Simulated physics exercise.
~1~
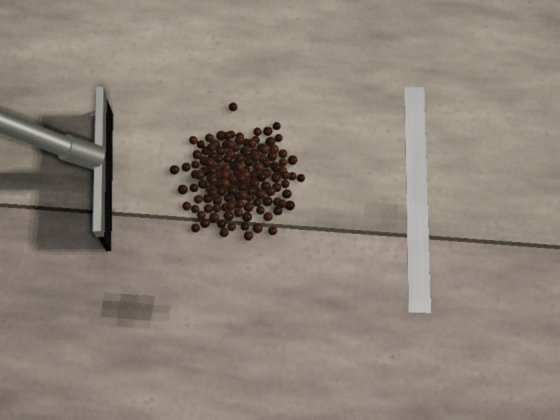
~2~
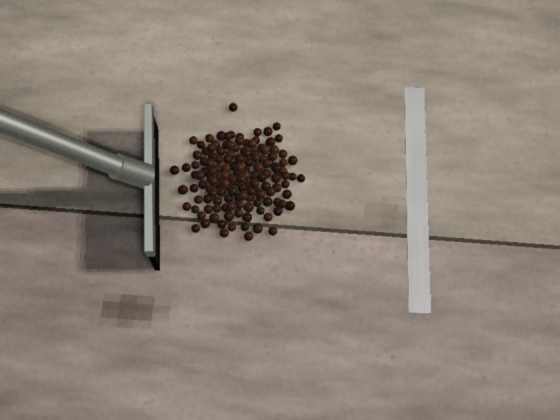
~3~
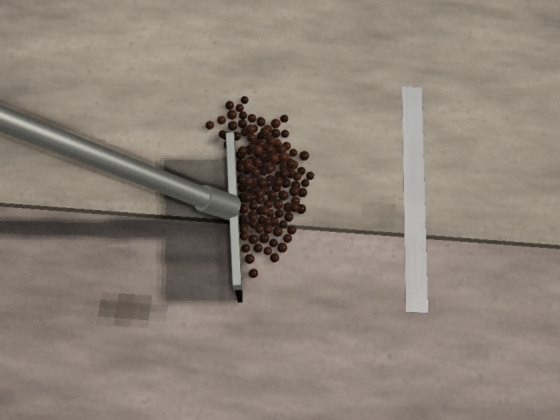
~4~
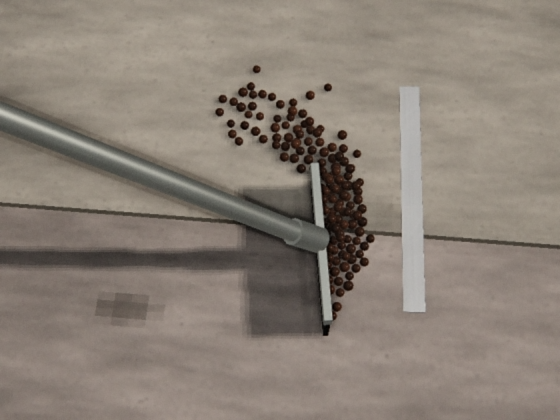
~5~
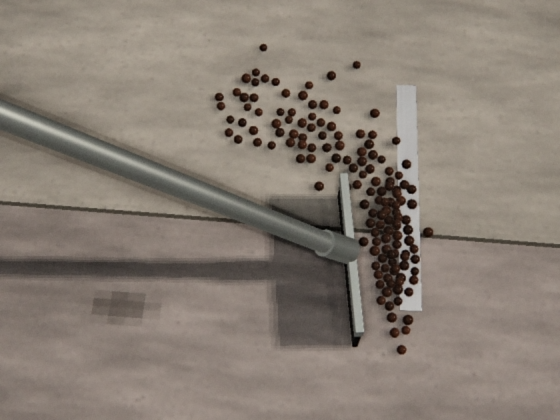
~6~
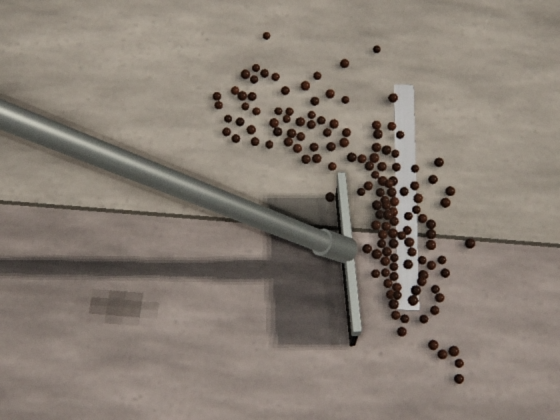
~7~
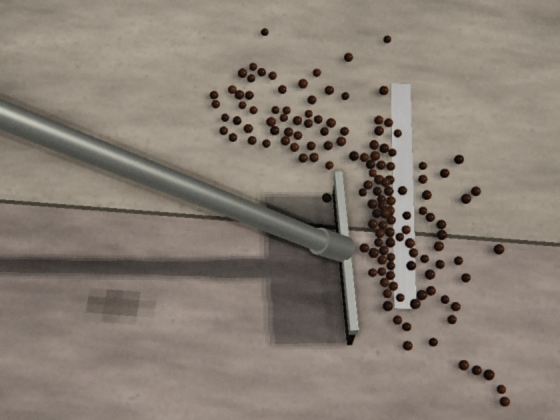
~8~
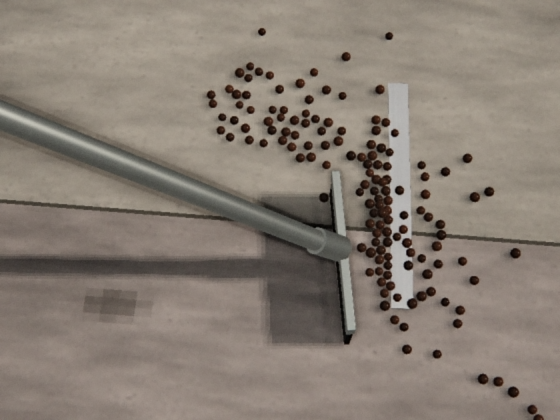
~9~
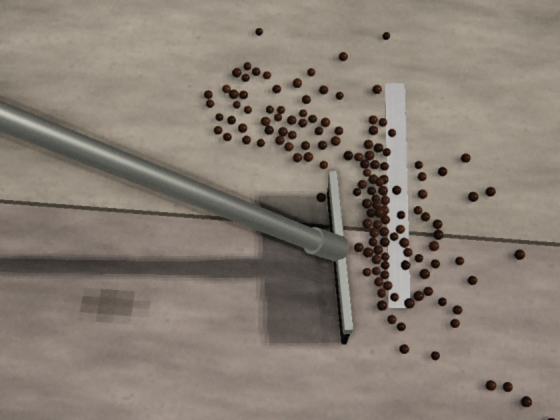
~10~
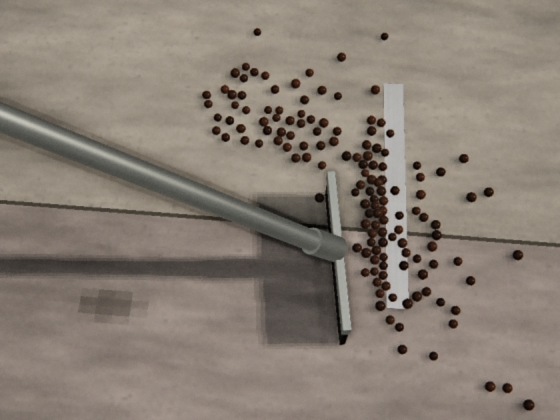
Squeegee pushing a heap of small brown balls rightward, then stopping short of a pale strip as balls scatter around and beyond it.
